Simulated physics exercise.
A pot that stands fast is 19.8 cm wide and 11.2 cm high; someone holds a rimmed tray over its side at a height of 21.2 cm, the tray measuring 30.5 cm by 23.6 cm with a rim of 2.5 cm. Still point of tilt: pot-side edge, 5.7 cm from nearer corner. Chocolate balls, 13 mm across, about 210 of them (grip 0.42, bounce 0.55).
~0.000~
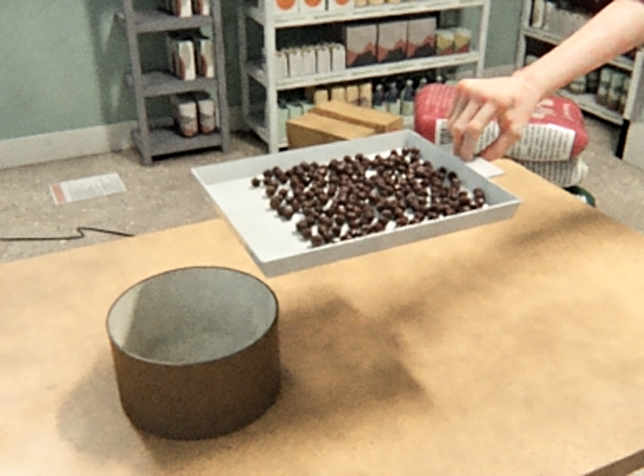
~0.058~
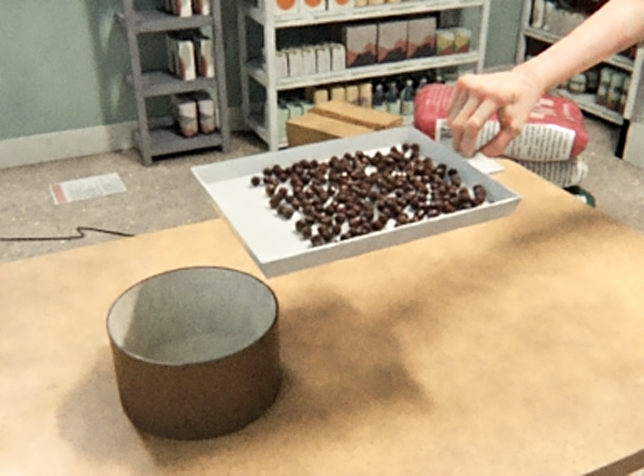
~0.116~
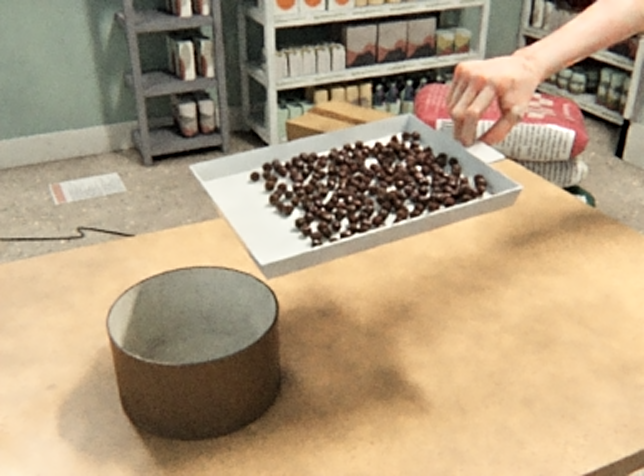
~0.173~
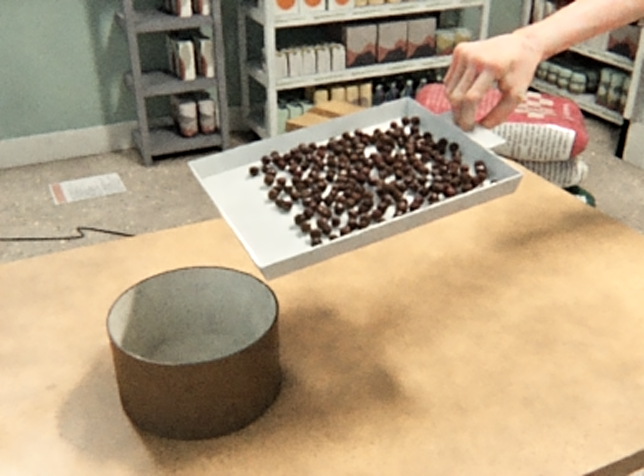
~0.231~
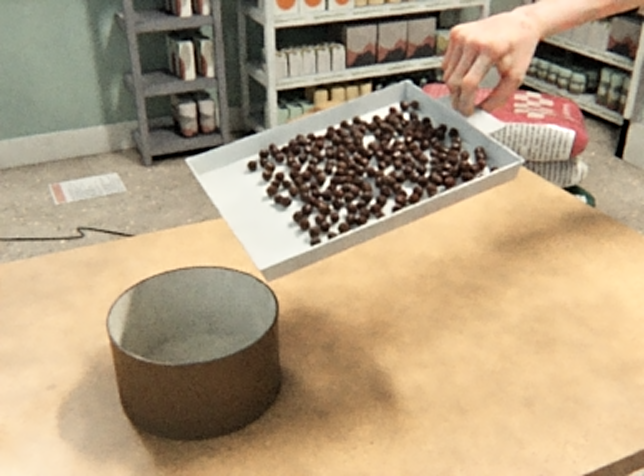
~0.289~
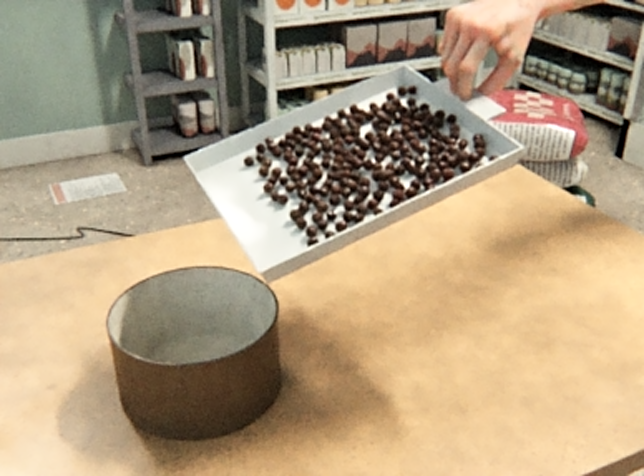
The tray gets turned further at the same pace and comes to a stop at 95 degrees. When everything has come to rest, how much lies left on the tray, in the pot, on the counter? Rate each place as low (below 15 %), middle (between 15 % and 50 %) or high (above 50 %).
Ratings: Left on the tray low; pot middle; counter high.
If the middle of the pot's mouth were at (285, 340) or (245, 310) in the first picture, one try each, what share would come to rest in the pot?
The shares would be near 60 and 30 per cent respectively.
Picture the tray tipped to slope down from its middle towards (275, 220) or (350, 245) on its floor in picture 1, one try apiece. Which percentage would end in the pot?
Roughly 75 % for the first direction, roughly 0 % for the second.
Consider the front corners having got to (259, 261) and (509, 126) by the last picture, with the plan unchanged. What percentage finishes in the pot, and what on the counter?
Pot 75 % / counter 25 %.
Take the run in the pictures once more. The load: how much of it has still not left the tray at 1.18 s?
About 85 per cent.
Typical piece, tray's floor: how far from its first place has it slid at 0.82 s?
Displacement on the tray: About 12 cm.
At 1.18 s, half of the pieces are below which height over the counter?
The halfway mark sits at about 26 cm.
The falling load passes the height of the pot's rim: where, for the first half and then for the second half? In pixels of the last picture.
At roughly (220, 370) first, later on at (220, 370).
Then, at 0.82 s, tilt 53 degrees; the tray holds 100 %, the pot 0 %.
Then, at 1.18 s, tilt 78 degrees; the tray holds 85 %, the pot 0 %.
Then, at 1.63 s, tilt 95 degrees; the tray holds 5 %, the pot 30 %.
By 2.9 s all is still; tray 0 %, pot 35 %, counter 65 %.
